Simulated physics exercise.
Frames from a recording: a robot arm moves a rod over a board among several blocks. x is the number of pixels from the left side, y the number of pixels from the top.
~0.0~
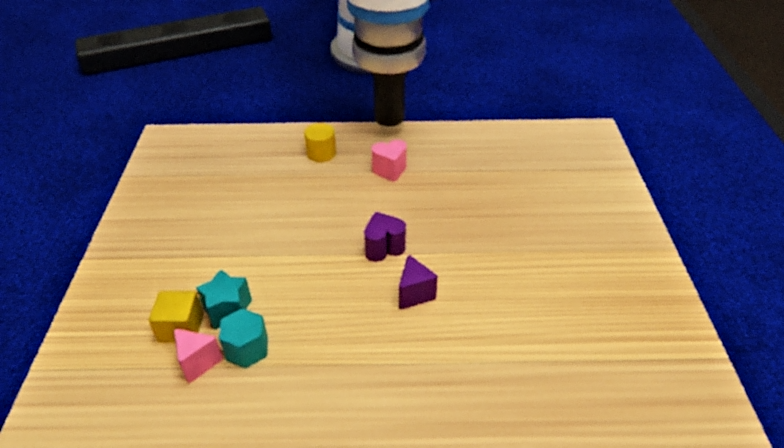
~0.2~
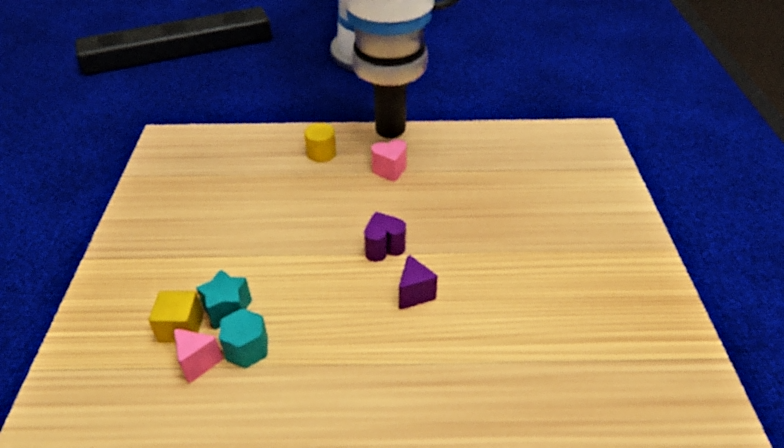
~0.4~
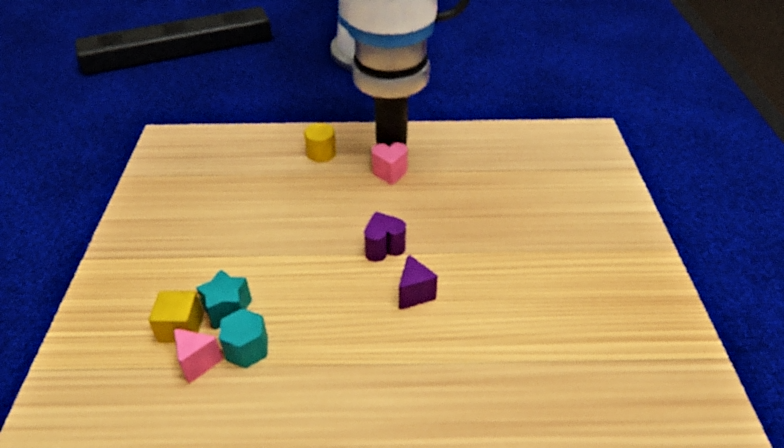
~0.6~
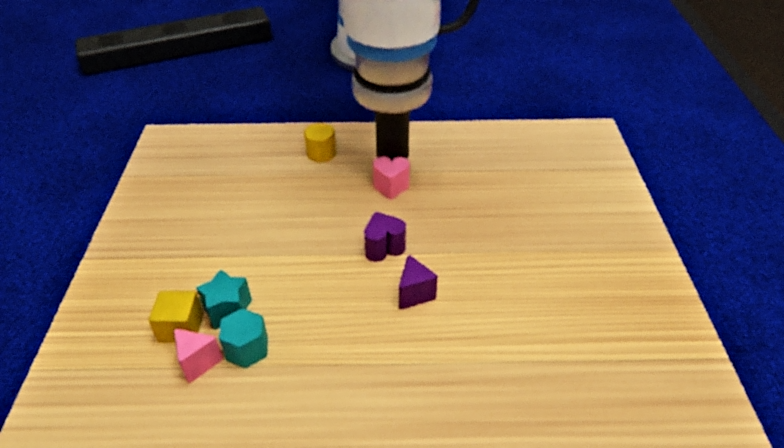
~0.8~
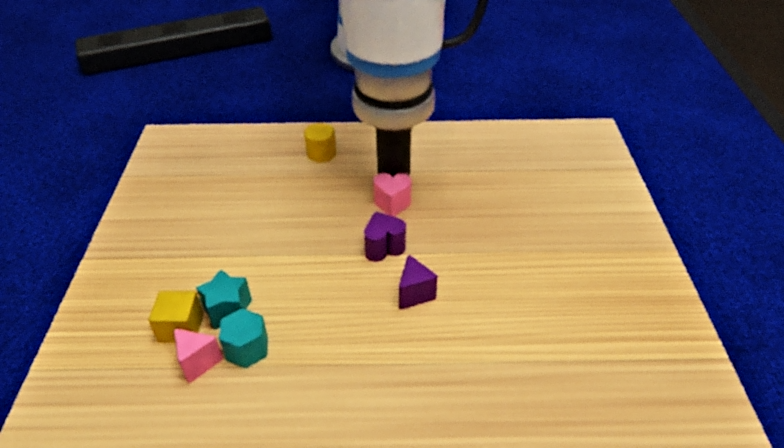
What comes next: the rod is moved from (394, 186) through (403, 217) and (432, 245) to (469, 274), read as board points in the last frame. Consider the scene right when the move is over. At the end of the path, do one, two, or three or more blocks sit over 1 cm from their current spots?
Answer: 2.
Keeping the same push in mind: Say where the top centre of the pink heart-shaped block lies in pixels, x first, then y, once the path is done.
Expect it around (420, 247).
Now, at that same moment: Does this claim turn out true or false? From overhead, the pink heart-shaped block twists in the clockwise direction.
Answer: True.
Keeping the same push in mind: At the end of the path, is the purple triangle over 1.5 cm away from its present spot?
My answer is no.
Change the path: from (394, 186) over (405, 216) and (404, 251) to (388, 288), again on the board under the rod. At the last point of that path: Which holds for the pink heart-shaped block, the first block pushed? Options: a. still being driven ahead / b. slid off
Choice a: Still being driven ahead.
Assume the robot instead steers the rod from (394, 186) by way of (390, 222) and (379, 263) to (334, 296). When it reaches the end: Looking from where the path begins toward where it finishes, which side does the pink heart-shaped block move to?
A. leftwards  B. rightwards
A.
On the path given first. One third of the way, rod at (404, 205); purple heart-shaped block at (382, 233), turned 30° clockwise; pink heart-shaped block at (402, 216).
Two thirds of the way, rod at (433, 233); purple heart-shaped block at (380, 238), turned 35° clockwise; pink heart-shaped block at (418, 243), turned 30° clockwise.
At the end, rod at (470, 261); purple heart-shaped block at (380, 238), turned 35° clockwise; pink heart-shaped block at (420, 247), turned 55° clockwise; purple triangle still.
